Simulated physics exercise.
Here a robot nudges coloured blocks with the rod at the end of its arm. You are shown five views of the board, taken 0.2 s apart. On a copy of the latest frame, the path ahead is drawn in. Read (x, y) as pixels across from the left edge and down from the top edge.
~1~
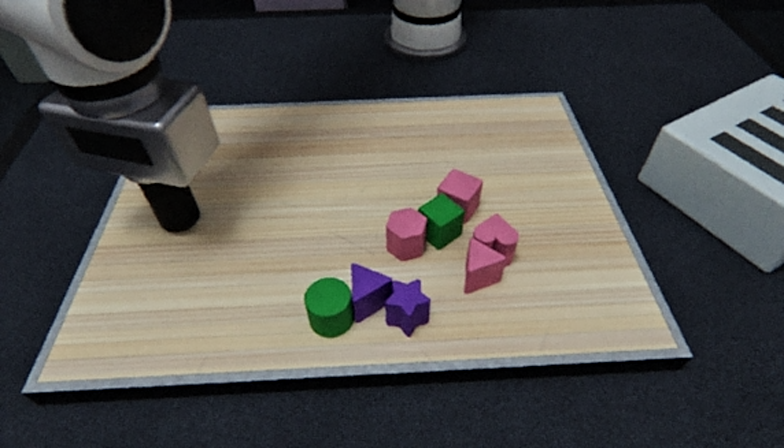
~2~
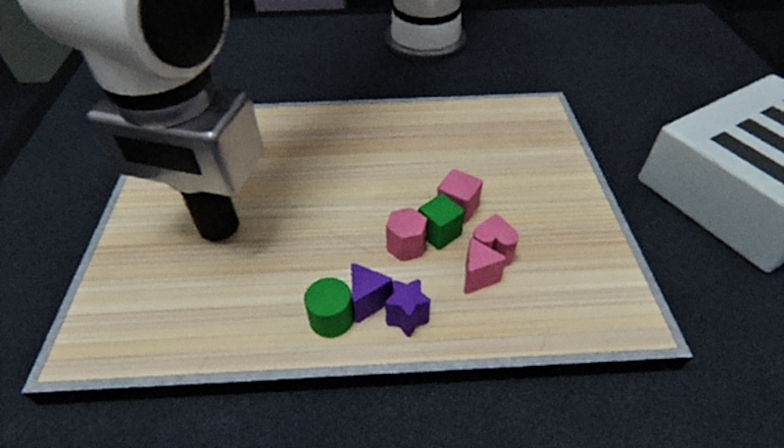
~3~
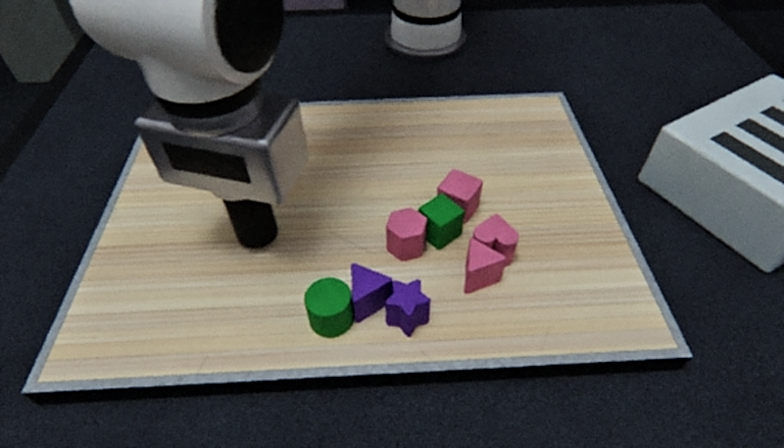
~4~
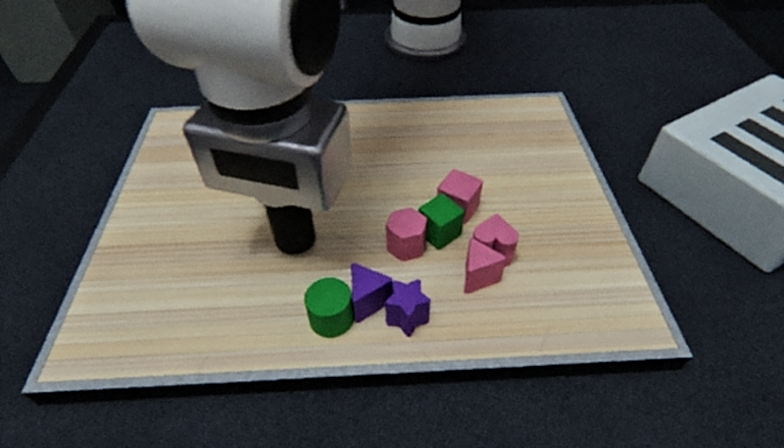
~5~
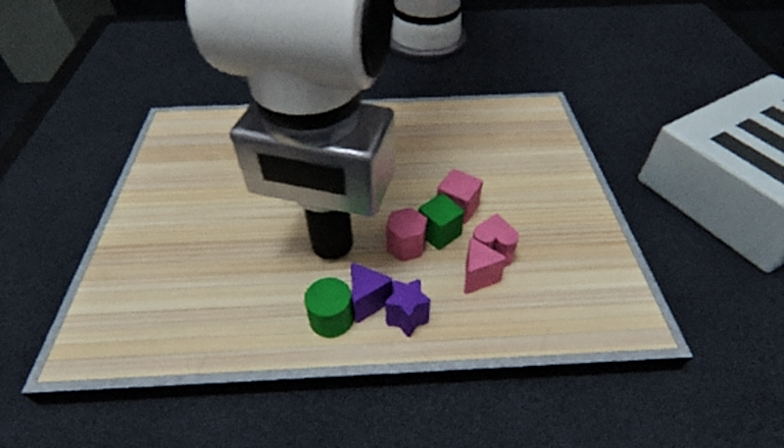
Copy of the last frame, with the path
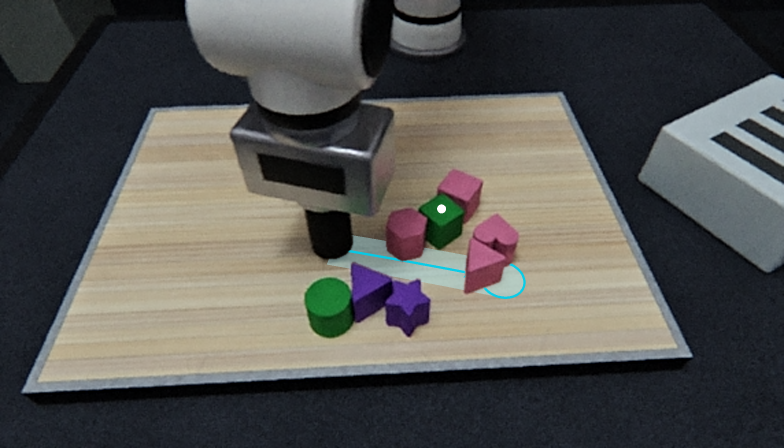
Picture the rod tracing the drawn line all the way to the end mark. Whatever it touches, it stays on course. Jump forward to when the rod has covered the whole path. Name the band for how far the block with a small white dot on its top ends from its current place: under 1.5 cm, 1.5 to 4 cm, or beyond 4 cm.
Shift of over 4 cm.
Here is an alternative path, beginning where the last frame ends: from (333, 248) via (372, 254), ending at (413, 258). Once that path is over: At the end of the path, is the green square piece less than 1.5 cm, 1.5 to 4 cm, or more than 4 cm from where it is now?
The displacement of the green square piece is 1.5-4 cm.
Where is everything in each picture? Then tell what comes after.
In the first frame, tip of the rod at (180, 218), middles of tops, purple triangular piece at (366, 280), pink six-sided block at (407, 222), green square piece at (442, 209), pink square piece at (461, 184), pink triangular piece at (482, 255), pink heart-shaped block at (496, 230).
In the second frame, rod at (219, 226), nothing pushed.
In the third frame, rod at (258, 233), nothing pushed.
In the fourth frame, rod at (296, 239), nothing pushed.
In the fifth frame, rod at (332, 243), purple triangular piece at (366, 280), pink six-sided block at (407, 222), green square piece at (442, 209), pink square piece at (461, 184), pink triangular piece at (482, 255), pink heart-shaped block at (496, 230).
The line goes in a line from (333, 248) to (502, 279); the dot is on the green square piece.
What follows on the original path. One third of the way, rod at (388, 253); pink six-sided block at (427, 223); green square piece at (454, 205), turned 20° anticlockwise; pink square piece at (464, 181).
Two thirds of the way, rod at (445, 264); pink six-sided block at (475, 223), turned 55° anticlockwise; green square piece at (479, 196), turned 45° anticlockwise; pink square piece at (470, 172), turned 30° anticlockwise; pink triangular piece at (488, 255), turned 30° clockwise; pink heart-shaped block at (518, 230), turned 25° clockwise.
At the end, rod at (504, 275); purple triangular piece unmoved; pink six-sided block at (495, 221), turned 95° anticlockwise; green square piece at (481, 194), turned 50° anticlockwise; pink square piece at (470, 171), turned 30° anticlockwise; pink triangular piece at (546, 263); pink heart-shaped block at (537, 228), turned 65° clockwise.
